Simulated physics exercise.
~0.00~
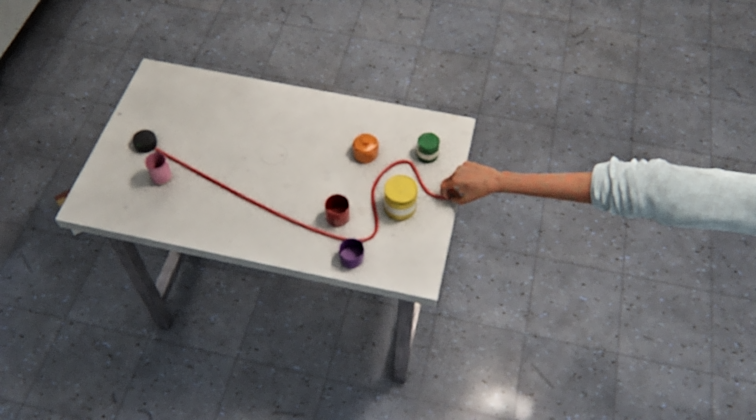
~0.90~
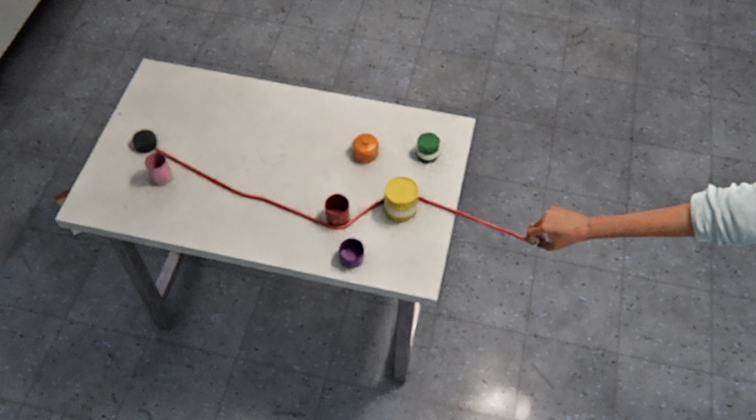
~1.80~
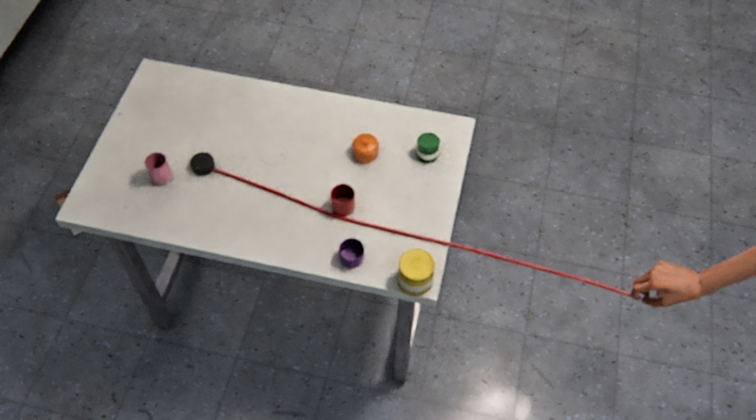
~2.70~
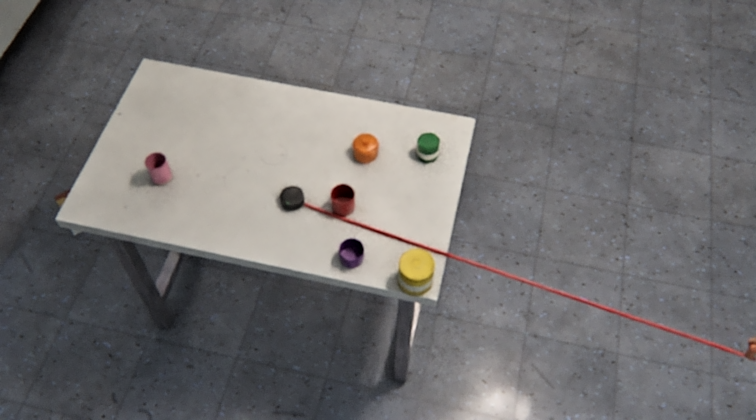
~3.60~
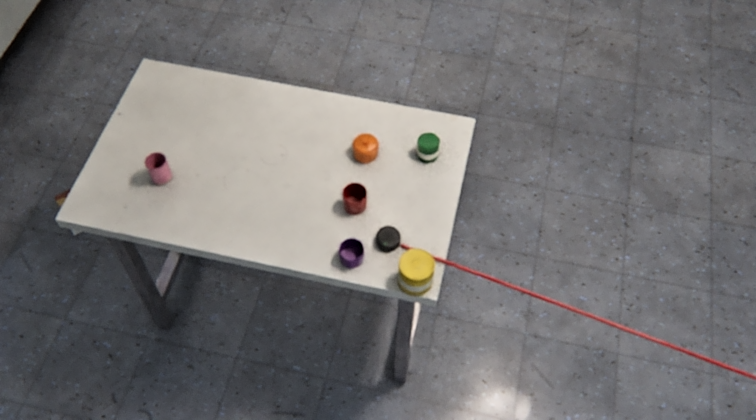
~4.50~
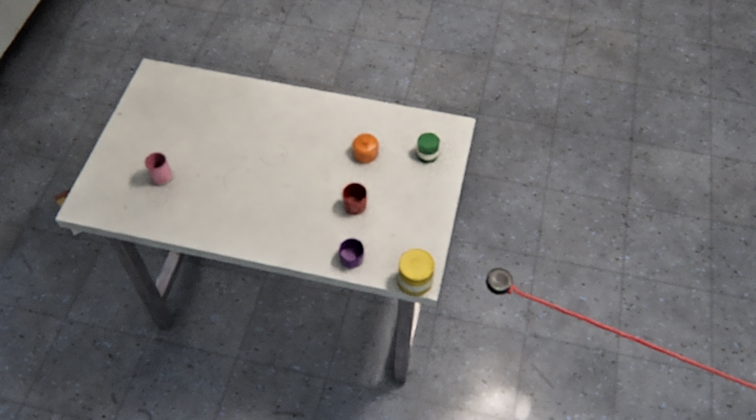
In this clip, a hand pulls a red lead rightward across a white table, shoving the yellow tin toward the near edge and drawing the black round adaptor past a slightly nudged red cup until it leaves the table, while the other containers stay put.
